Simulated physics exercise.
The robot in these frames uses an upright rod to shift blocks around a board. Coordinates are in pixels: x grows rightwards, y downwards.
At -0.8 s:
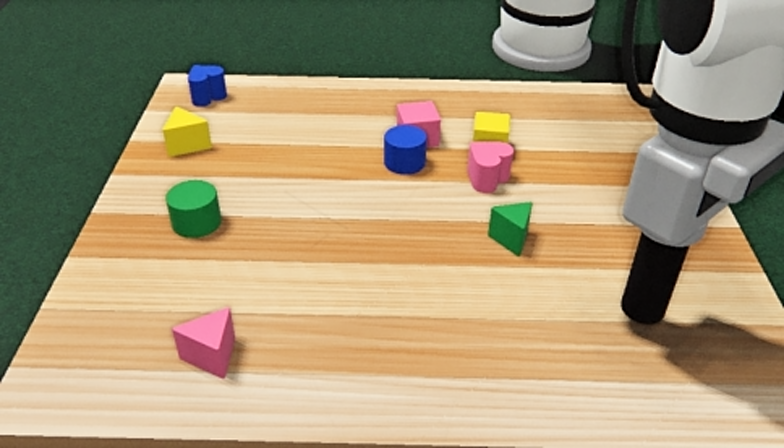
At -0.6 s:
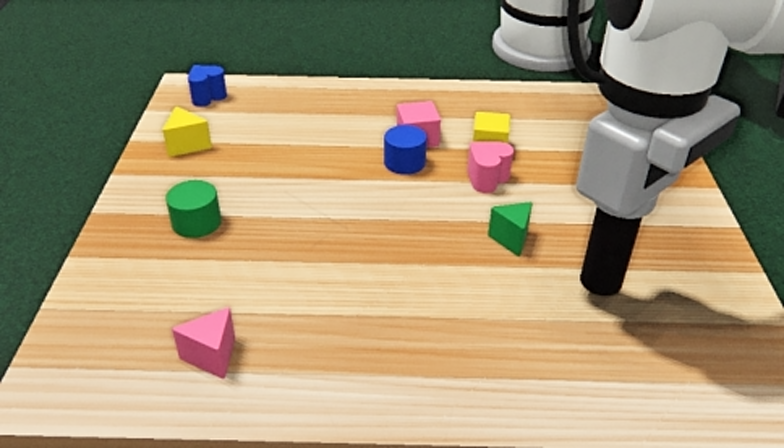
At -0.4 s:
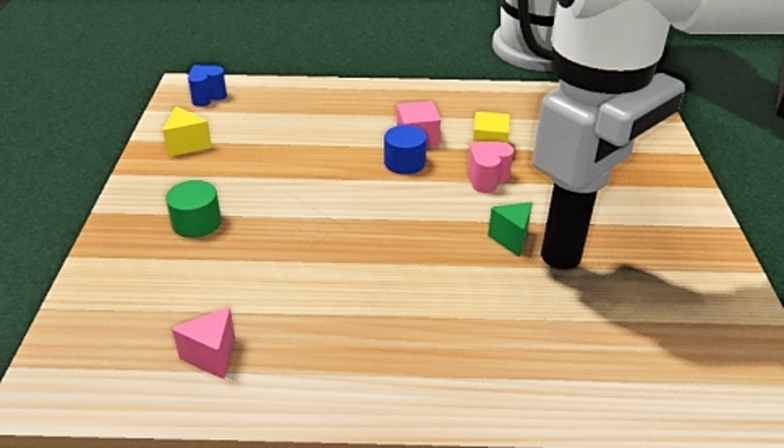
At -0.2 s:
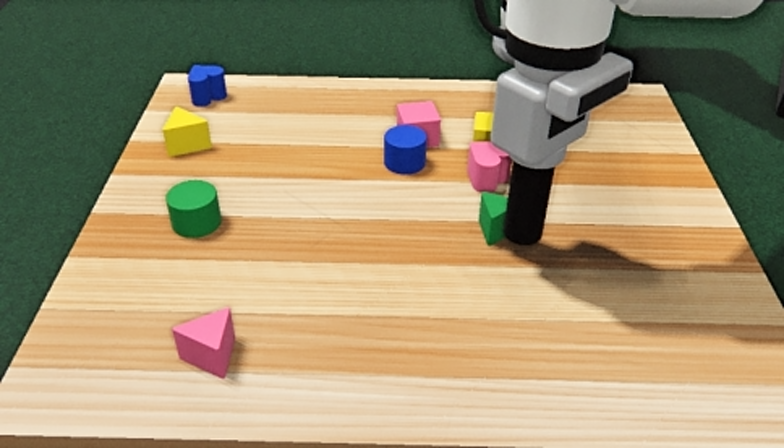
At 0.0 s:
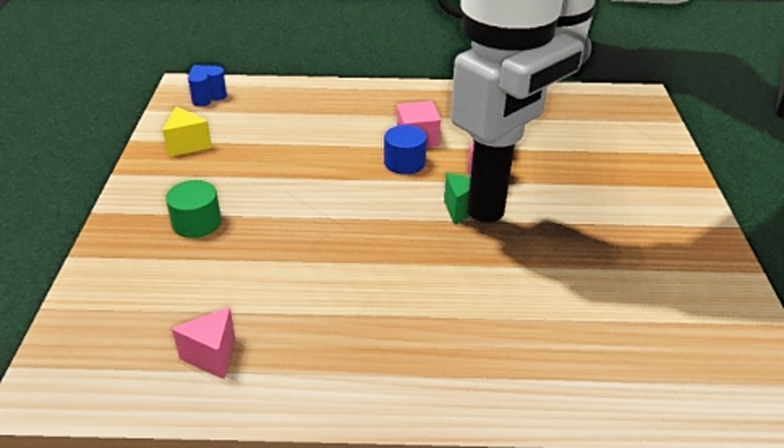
We see colored blocks spread over a striped wooden board as a robot's black rod moves left and away from the viewer toward a green triangular block, then pushes that block up and to the left.
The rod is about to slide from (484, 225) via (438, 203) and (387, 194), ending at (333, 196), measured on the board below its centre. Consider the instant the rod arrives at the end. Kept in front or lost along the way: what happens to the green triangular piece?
The rod passes it.
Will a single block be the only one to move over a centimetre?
Final answer: Yes.
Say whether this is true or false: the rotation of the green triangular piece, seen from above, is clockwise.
True.
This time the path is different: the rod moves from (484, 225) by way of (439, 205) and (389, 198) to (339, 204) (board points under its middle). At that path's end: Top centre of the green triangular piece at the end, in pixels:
Near (387, 153).
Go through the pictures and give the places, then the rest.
Rod's lower end (642, 309); blue circle (406, 136); green triangular piece (516, 212), in the first picture.
Rod (601, 282); blocks still, in the second picture.
Rod (561, 257); blocks still, in the third picture.
Rod (523, 233); green triangular piece (499, 203), in the fourth picture.
Rod (486, 211); blue circle (406, 136); green triangular piece (463, 182), in the fifth picture.
What follows on the original path. One third of the way, rod (438, 190); green triangular piece (420, 160), turned 10° clockwise.
Two thirds of the way, rod (386, 181); green triangular piece (383, 149), turned 30° clockwise.
At the end, rod (332, 183); blue circle still; green triangular piece (382, 149), turned 35° clockwise.
